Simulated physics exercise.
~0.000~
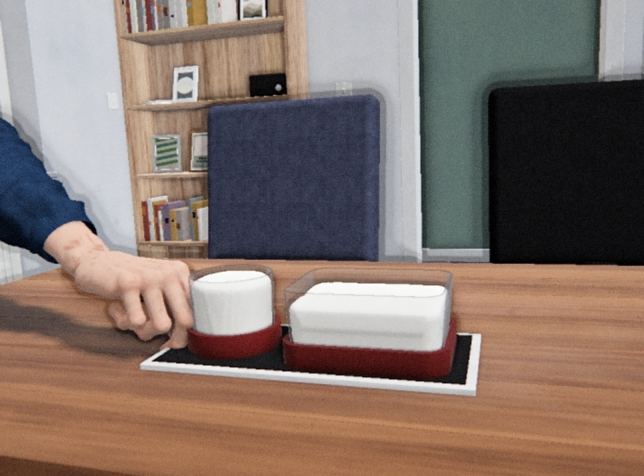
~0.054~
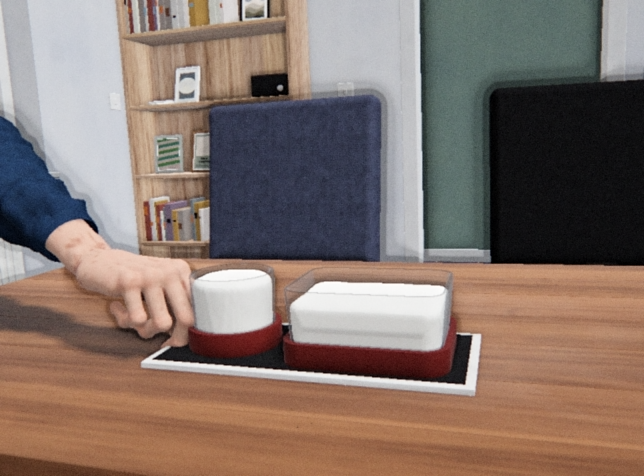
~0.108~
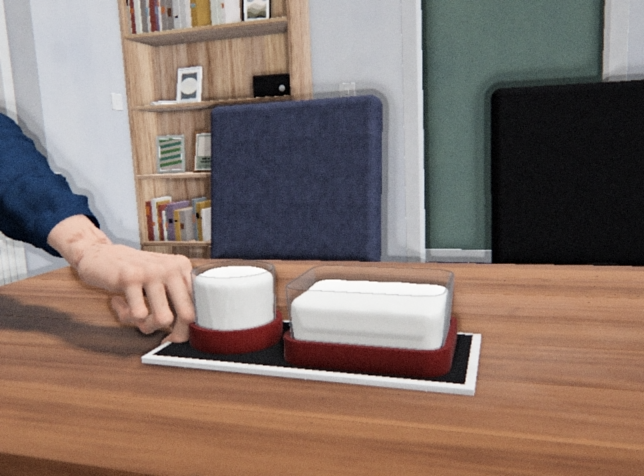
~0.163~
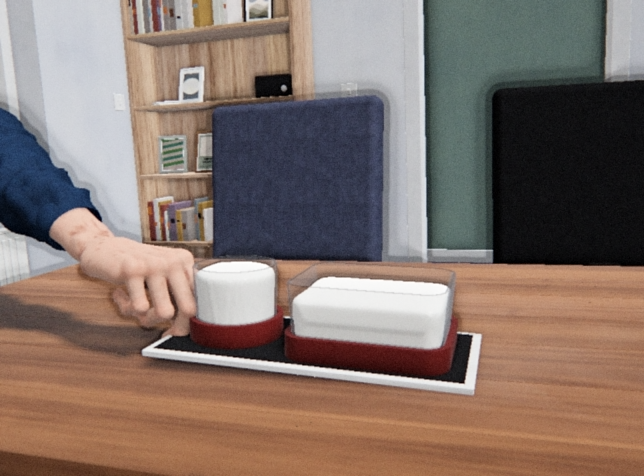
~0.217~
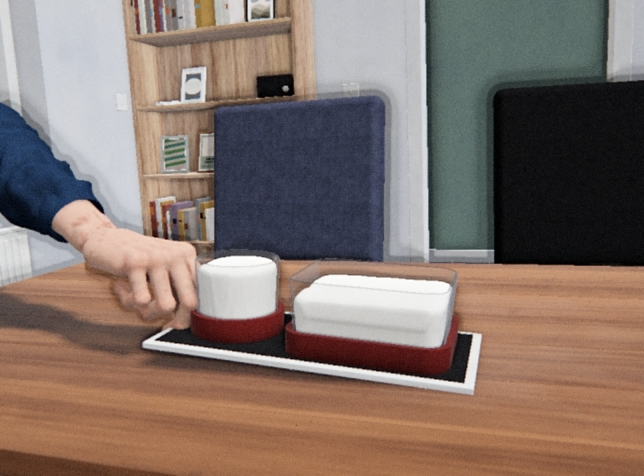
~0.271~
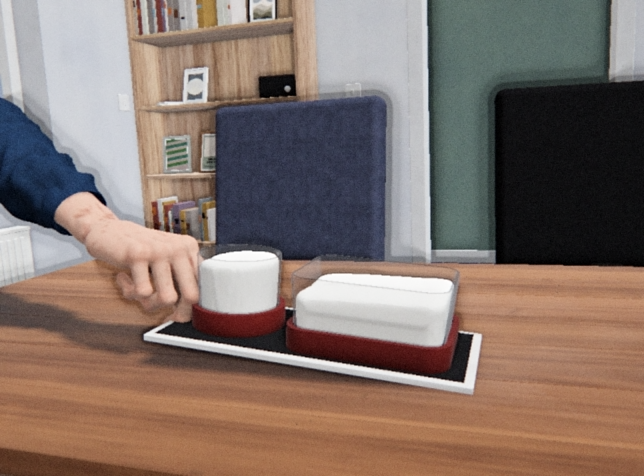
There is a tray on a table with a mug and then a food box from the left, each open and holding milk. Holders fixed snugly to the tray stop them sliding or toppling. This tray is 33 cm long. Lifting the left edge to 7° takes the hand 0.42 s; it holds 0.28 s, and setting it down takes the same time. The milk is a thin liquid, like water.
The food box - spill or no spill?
No spill.
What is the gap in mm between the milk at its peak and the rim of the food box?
Roughly 3 mm.
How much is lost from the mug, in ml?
Measured volume: Approx. 0 ml.
Then, 0.55 s in, the slope is 7°; losses from the left are 0, 0 ml.
Then, 0.82 s in, the slope is 6°; losses from the left are 0, 0 ml.
Then, 1.09 s in, the slope is 0°; losses from the left are 0, 0 ml.
Then, 1.37 s in, the slope is 0°; losses from the left are 0, 0 ml.
Finally, losses from the left are 0, 0 ml.
